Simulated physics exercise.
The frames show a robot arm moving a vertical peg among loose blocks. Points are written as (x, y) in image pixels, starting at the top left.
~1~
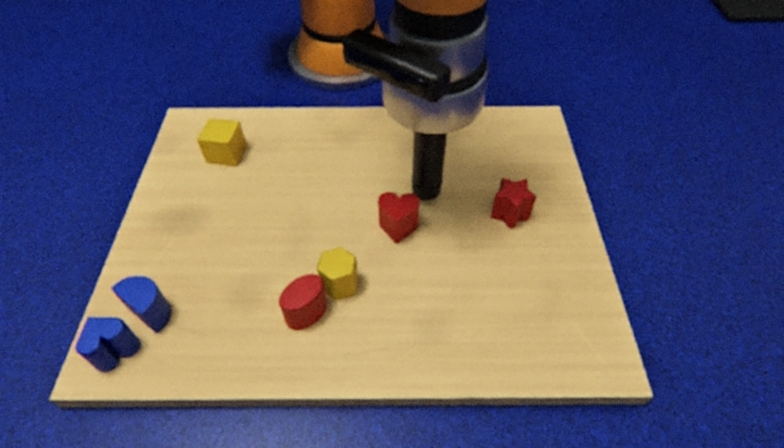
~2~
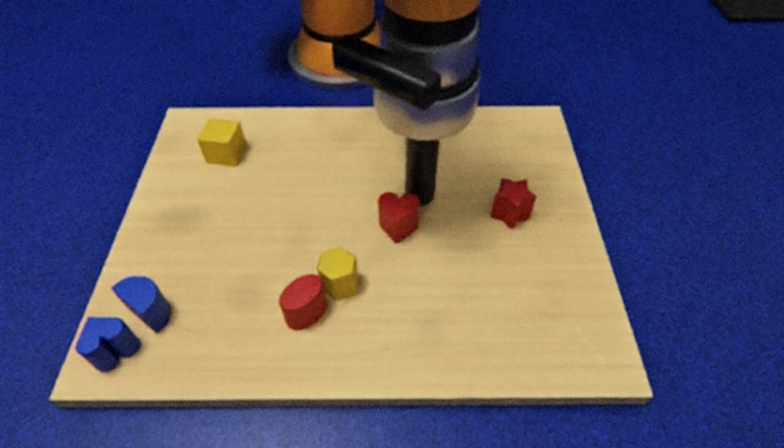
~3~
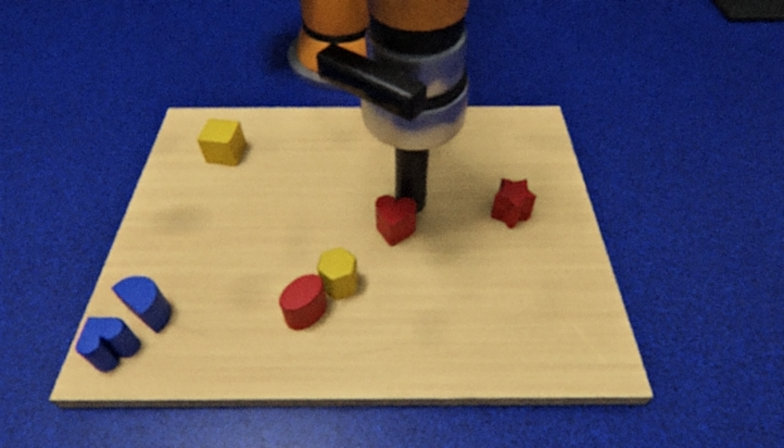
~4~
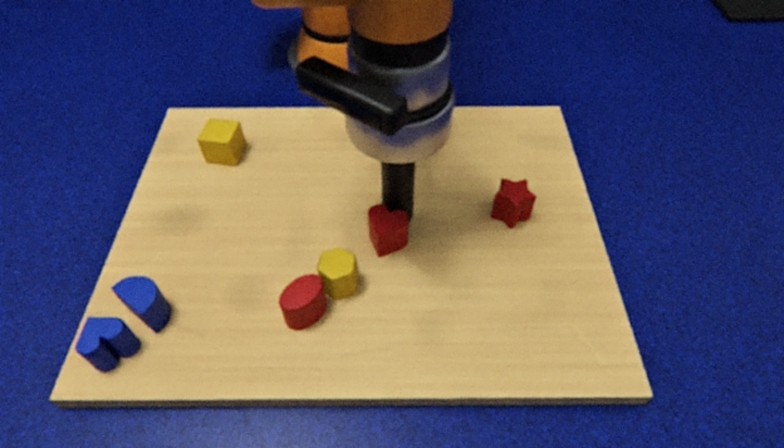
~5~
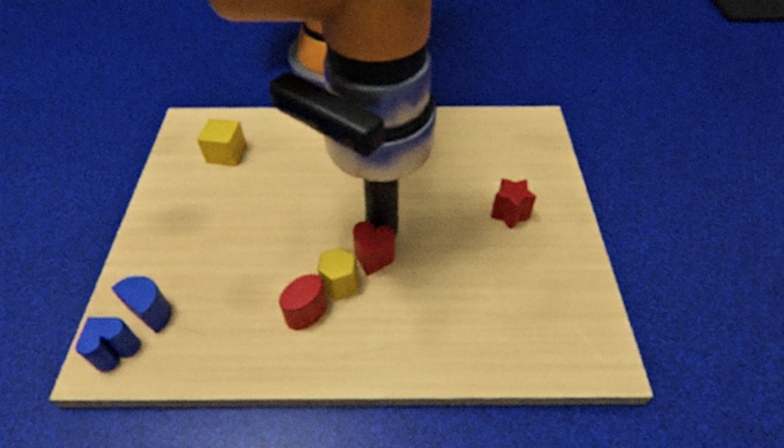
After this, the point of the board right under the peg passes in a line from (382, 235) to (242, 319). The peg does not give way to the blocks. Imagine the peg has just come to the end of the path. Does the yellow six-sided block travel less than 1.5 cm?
Short answer: No.
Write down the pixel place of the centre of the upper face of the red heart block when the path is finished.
At pixel (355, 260).
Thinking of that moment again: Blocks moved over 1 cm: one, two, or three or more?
I'd say three or more blocks get moved.
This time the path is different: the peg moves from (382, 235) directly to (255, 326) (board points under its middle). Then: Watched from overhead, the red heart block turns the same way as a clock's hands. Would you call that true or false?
Verdict: False.
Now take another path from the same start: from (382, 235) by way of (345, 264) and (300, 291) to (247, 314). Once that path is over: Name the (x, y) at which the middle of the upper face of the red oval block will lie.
Somewhere near (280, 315).
The first path, step by step. One third of the way, peg at (337, 257); red oval block at (286, 307), turned 25° clockwise; yellow six-sided block at (327, 287), turned 15° clockwise; red heart block at (355, 259), turned 55° anticlockwise.
Two thirds of the way, peg at (291, 284); red oval block at (286, 307), turned 25° clockwise; yellow six-sided block at (328, 288), turned 20° clockwise; red heart block at (355, 260), turned 60° anticlockwise.
At the end, peg at (240, 315); blue D-shaped block not moved; red oval block at (286, 307), turned 25° clockwise; yellow six-sided block at (328, 288), turned 20° clockwise; red heart block at (355, 260), turned 60° anticlockwise.
